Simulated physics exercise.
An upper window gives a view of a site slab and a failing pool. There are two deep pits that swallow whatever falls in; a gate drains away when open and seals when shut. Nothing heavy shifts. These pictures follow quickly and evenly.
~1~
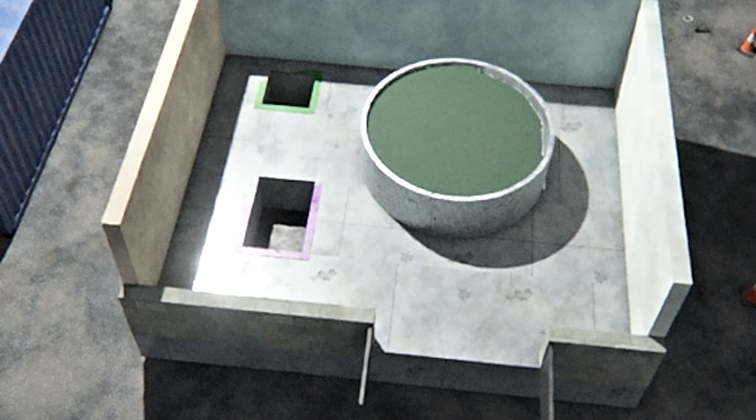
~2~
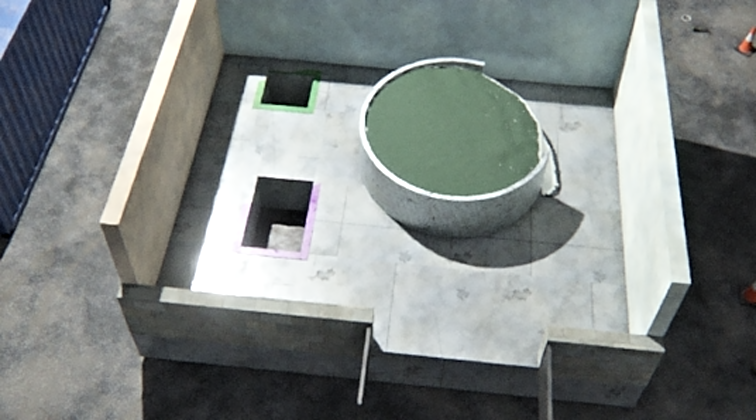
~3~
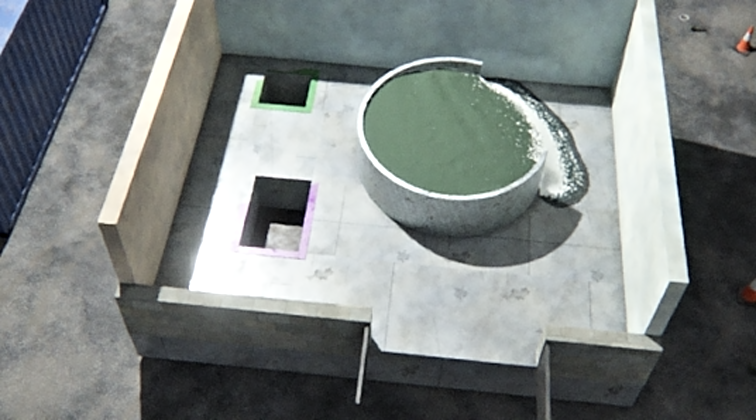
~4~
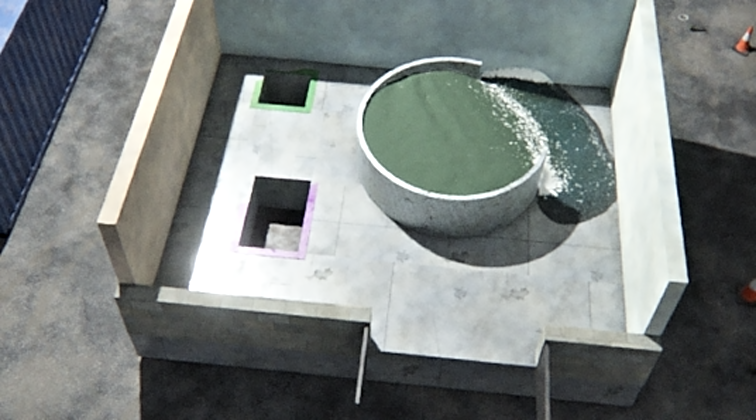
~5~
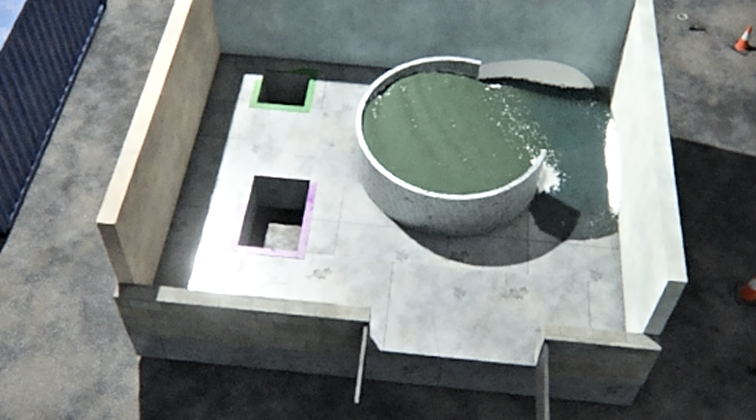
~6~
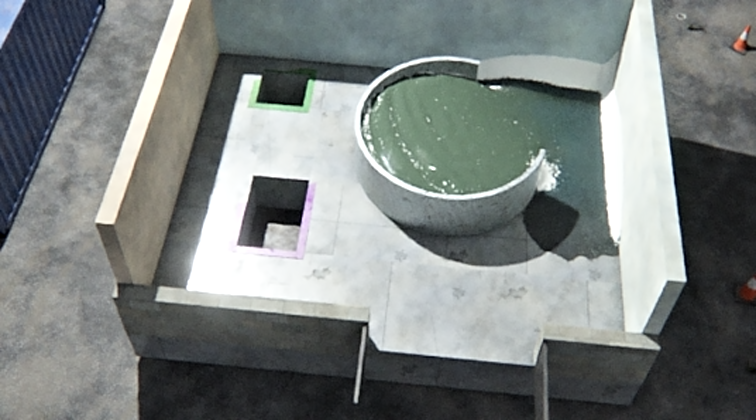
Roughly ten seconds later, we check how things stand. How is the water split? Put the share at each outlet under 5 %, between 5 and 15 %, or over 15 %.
When it is over, the gate has over 15 %, the purple pit has between 5 and 15 %, the green pit has between 5 and 15 %.
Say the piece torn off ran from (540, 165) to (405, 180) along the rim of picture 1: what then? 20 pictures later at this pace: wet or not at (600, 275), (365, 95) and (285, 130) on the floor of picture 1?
Well, the first is hit by the spill, the next missed by the spill, the last missed by the spill.
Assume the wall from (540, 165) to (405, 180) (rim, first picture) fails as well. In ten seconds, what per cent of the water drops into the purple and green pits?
In percent: Purple 2, green 2.
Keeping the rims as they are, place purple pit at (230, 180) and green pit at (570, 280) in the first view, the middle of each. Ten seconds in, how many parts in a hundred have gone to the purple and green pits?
I reckon purple ends up with 12 percent and green with 30 percent.
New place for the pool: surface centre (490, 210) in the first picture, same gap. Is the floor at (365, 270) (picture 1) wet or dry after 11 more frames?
There: Free of water.
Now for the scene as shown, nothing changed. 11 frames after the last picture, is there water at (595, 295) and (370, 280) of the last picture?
Submerged, then high and dry.
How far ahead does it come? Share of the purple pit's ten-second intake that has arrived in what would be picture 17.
I'd put it at 0 percent.
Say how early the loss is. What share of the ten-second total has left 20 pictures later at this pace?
It comes to around 15 per cent.
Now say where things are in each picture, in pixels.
The first frame shows still water in the round pool at (457, 128).
In the second frame, the front is at (543, 194), out from the gap at (530, 128).
In the third frame, the front is at (571, 199), out from the gap at (528, 127).
In the fourth frame, water pours out at (527, 129) and has run to (596, 211).
In the fifth frame, the front is at (615, 226), out from the gap at (526, 129).
In the sixth frame, the front is at (620, 251), out from the gap at (525, 129).
A moment on, water covers 25 % of the floor; the gate 0 %, the purple pit 0 %, the green pit 0 %.
Next, water covers 40 % of the floor; the gate 0 %, the purple pit 0 %, the green pit 0 %.
Then, water covers 60 % of the floor; the gate 3 %, the purple pit 0 %, the green pit 3 %.
Later, water covers 95 % of the floor; the gate 13 %, the purple pit 1 %, the green pit 7 %.
In the end, water covers 100 % of the floor; the gate 21 %, the purple pit 9 %, the green pit 10 %.
